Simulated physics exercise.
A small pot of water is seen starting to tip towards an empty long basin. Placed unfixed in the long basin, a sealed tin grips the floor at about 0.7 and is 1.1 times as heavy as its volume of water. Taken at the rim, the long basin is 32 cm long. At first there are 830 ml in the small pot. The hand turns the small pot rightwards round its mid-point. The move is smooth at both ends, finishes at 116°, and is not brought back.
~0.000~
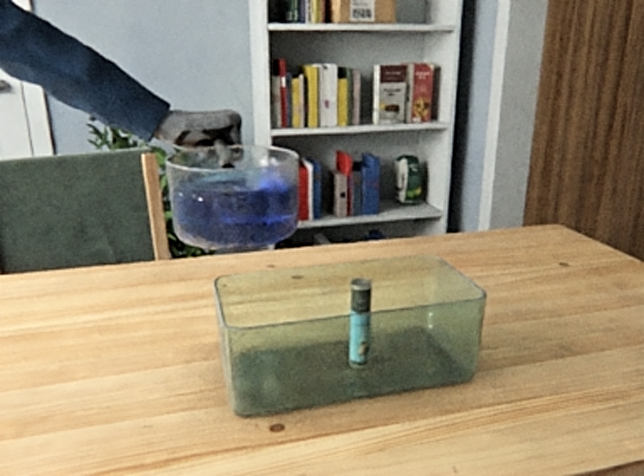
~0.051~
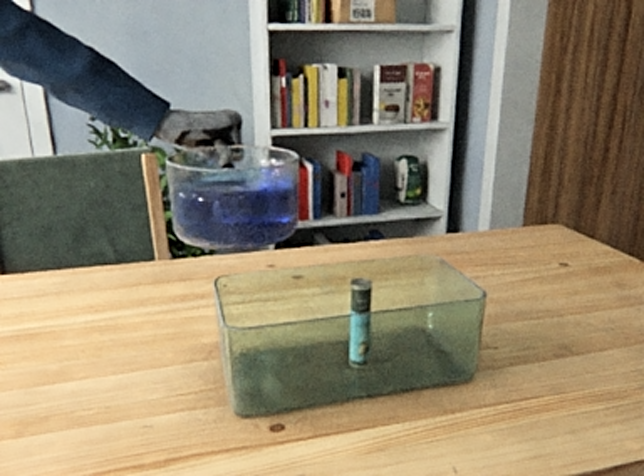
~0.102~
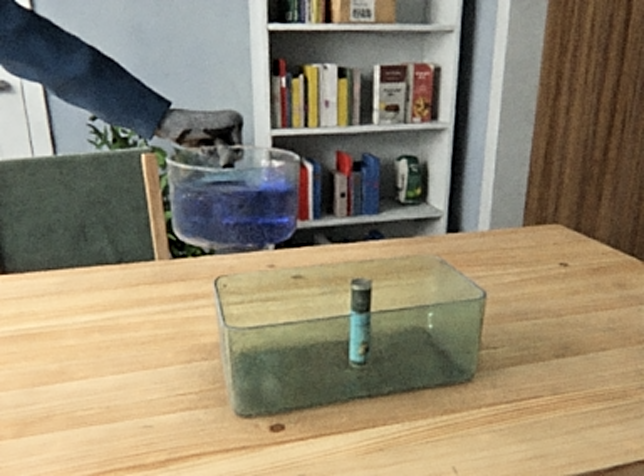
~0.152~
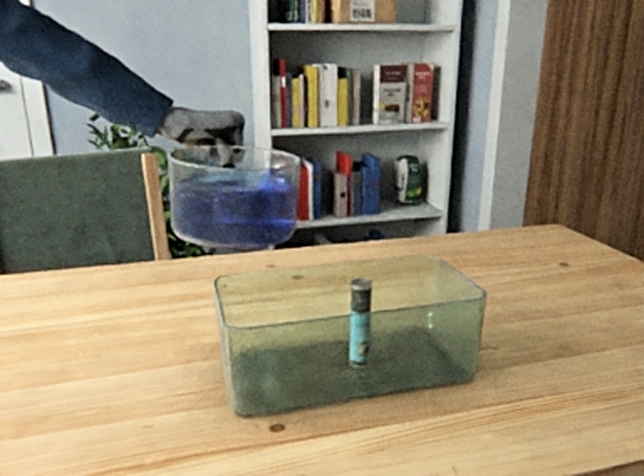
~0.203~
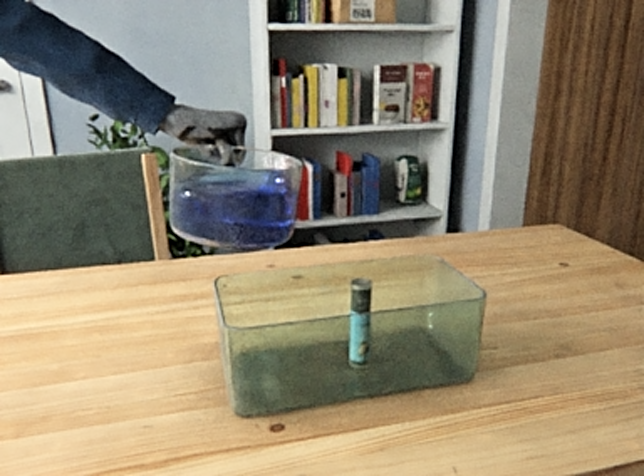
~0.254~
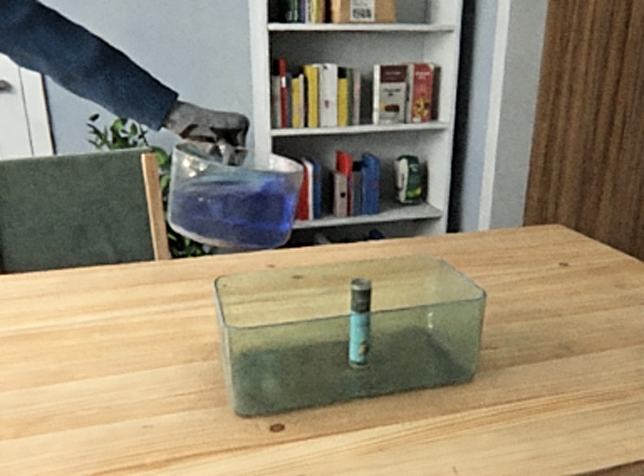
At the start, a gloved hand holds a clear pot of blue liquid level above a wooden table, behind and left of a greenish see-through basin with a small upright tin in it. The hand then slowly turns the pot slightly rightwards, while the basin and tin stay still.
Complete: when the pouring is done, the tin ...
... has gone over.
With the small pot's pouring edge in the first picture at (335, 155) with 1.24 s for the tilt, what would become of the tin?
Then the tin remains standing.
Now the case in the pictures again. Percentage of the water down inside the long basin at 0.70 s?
Near 8 in a hundred.
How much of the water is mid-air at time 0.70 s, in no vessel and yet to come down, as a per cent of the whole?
Near 26 per cent at that moment.
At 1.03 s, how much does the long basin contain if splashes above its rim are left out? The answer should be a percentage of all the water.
I'd say roughly 80 in a hundred of it.
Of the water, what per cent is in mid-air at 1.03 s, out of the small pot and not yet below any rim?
About 10 per cent.
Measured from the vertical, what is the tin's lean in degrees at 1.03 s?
I'd say it is close to 20 degrees off upright.
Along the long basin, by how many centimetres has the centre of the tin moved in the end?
In the end the tin's centre has shifted about 7.5 centimetres.
Then, 0.70 s in, the tilt is 70° and 65 per cent is still to pour; the tin stands where it began.
Then, 1.03 s in, the tilt is 108° and 10 per cent is still to pour; the tin leans 21°.
Then, 1.37 s in, the tilt is 116° and 0 per cent is still to pour; the tin lies on its side.
Then, 1.74 s in, the tilt is 116° and 0 per cent is still to pour; the tin lies on its side.
Finally, the tin lies on its side.
